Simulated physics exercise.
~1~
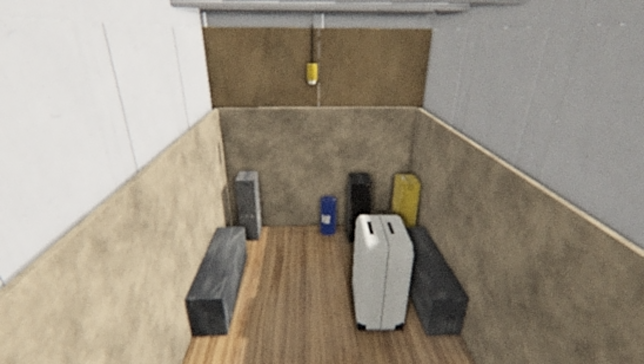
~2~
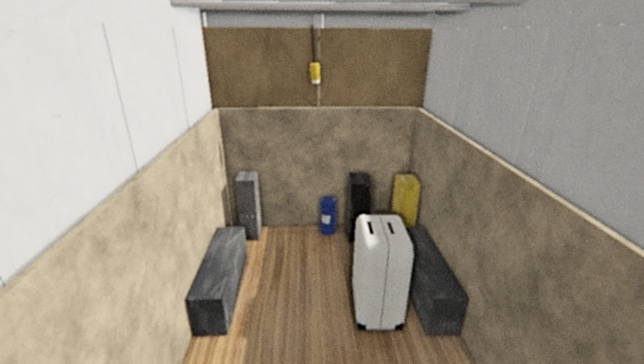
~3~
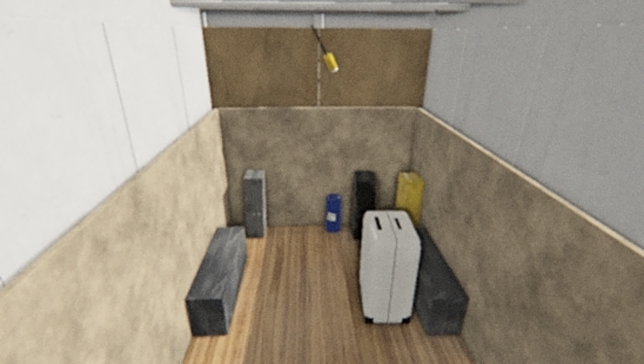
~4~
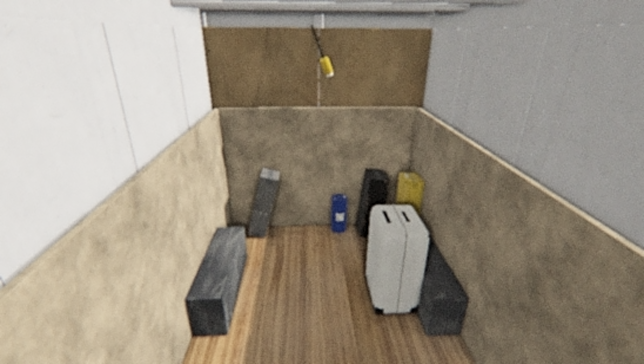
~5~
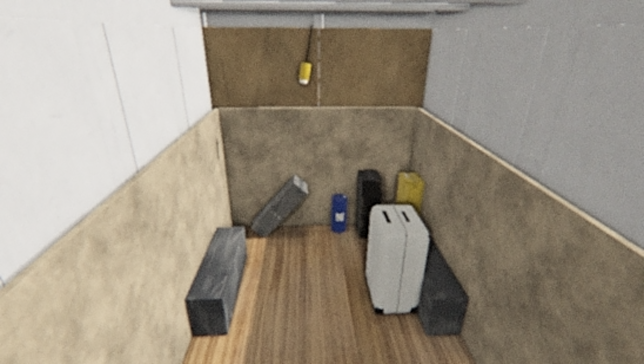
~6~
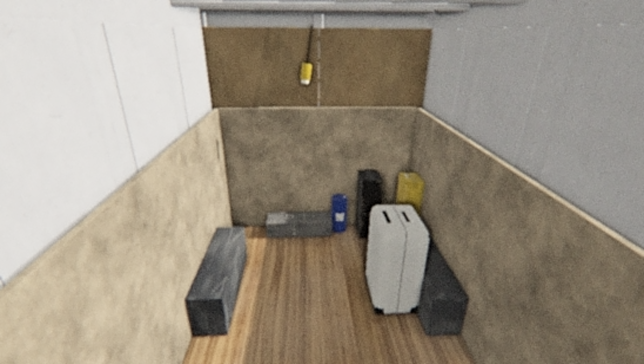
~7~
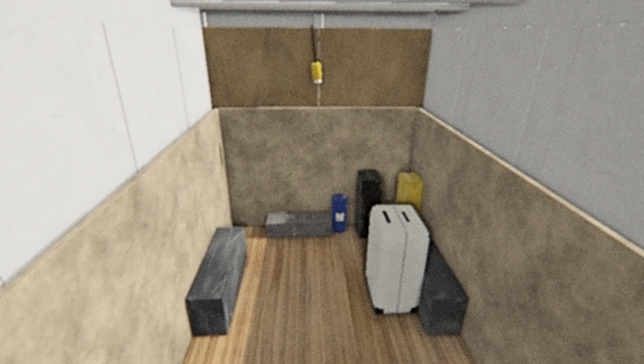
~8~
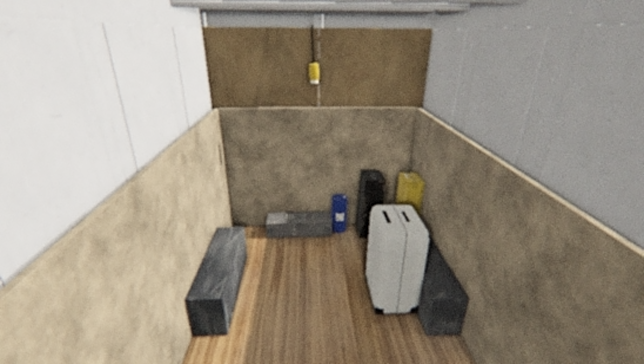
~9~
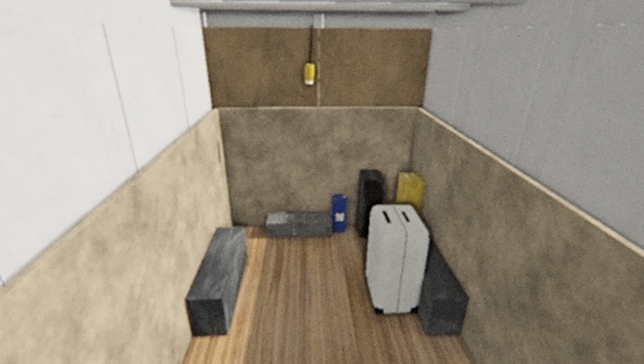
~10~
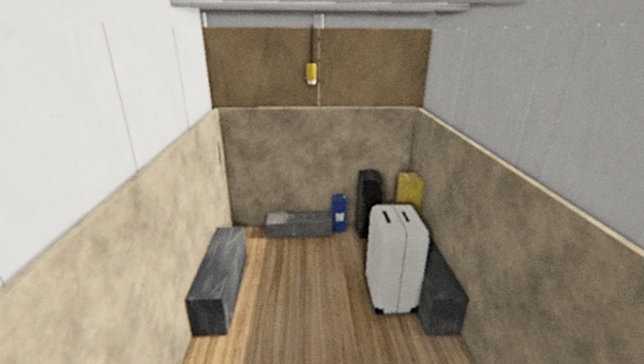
Grey box tipping over to the right and lying flat in a van's load bay, while a white suitcase slides slightly right.
